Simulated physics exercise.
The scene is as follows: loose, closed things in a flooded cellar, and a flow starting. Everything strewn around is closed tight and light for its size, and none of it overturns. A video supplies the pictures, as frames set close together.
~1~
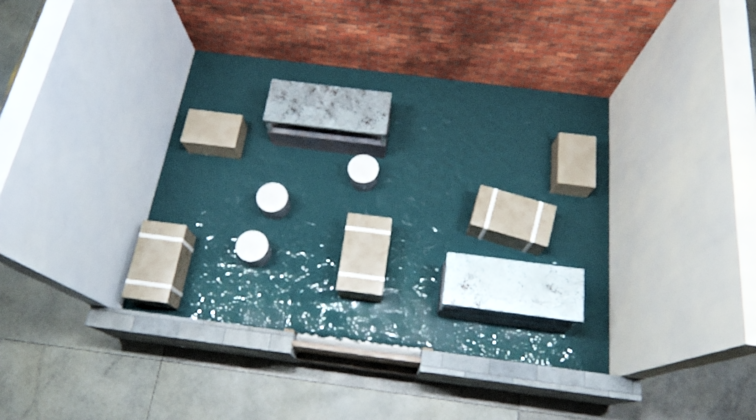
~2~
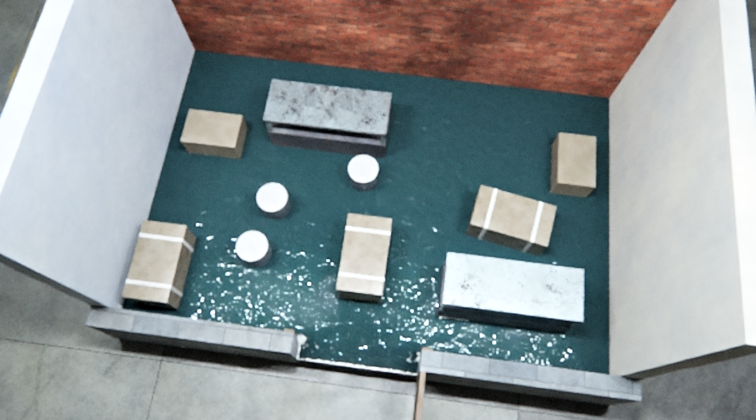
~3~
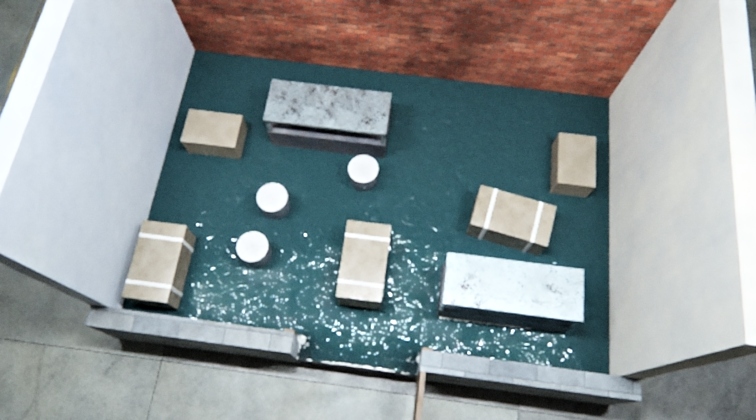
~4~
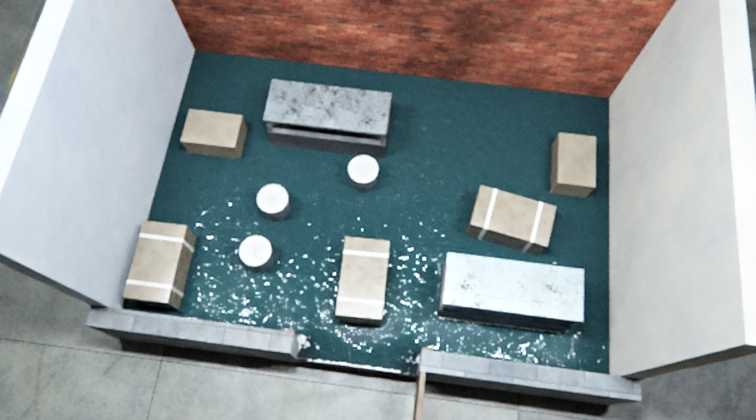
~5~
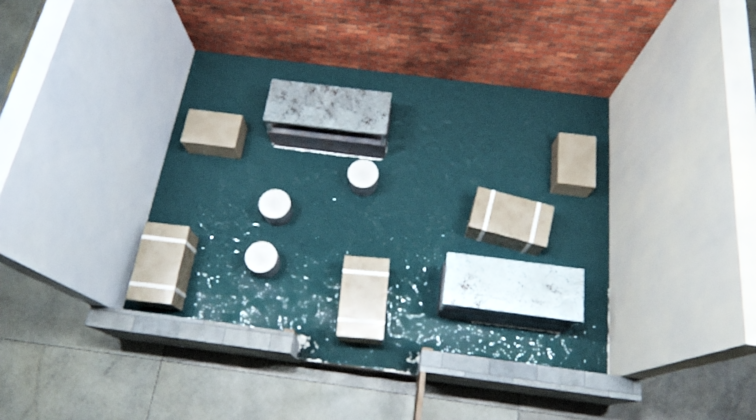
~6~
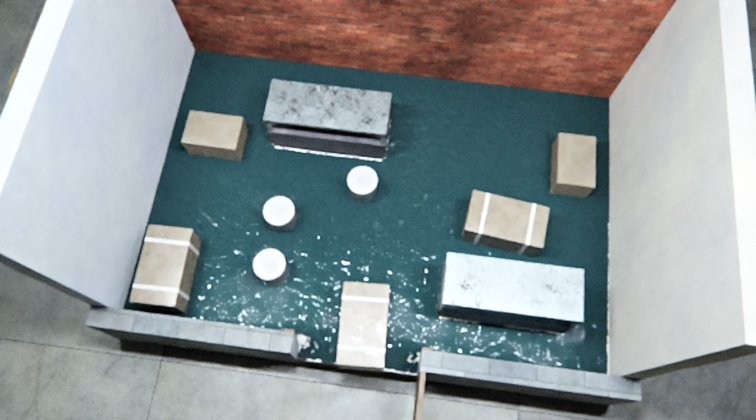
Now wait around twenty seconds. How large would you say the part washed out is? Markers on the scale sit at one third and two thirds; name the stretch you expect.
Well, what gets flushed out makes up a share of two thirds plus.
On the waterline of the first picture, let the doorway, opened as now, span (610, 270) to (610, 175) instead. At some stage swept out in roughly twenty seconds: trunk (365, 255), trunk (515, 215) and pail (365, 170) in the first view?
Taking them as listed: Exits, exits, exits.
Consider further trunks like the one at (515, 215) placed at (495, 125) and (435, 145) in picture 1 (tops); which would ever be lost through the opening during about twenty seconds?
Remains, exits.
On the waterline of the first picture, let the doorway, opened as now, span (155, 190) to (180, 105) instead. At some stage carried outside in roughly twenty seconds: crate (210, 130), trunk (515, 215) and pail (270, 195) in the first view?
First one exits, second never exits, third exits.
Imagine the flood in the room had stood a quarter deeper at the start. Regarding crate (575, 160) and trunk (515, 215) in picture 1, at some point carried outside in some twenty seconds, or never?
Object 1: Retained; object 2: Exited.
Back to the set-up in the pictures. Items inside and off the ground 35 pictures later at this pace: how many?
The count is 3.
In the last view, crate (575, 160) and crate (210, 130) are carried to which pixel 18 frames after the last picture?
Around (571, 196) for the first and around (238, 201) for the second.
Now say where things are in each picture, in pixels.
In the first picture, a trunk at (365, 253), afloat; a pail at (252, 246) floats; 0 of 8 have shifted.
In the second picture, a trunk at (365, 253) floats; a pail at (252, 246), afloat; 0 of 8 have shifted.
In the third picture, a trunk at (364, 260), afloat, close to its start; a pail at (252, 246), afloat; 1 of 8 have shifted.
In the fourth picture, a trunk at (363, 277), afloat, close to its start; a pail at (255, 251) floats, close to its start; 2 of 8 have shifted.
In the fifth picture, a trunk at (363, 297), afloat, a stride from its start; a pail at (261, 257) floats, close to its start; 3 of 8 have shifted.
In the sixth picture, a trunk at (363, 324), afloat, a stride from its start; a pail at (269, 264) floats, close to its start; 6 of 8 have shifted.
A moment on, 1 of 8 are out; 7 afloat.
Next, 3 of 8 are out; 5 afloat.
Later, 5 of 8 are out; 3 afloat.
In the end, 6 of 8 are out; 2 afloat.
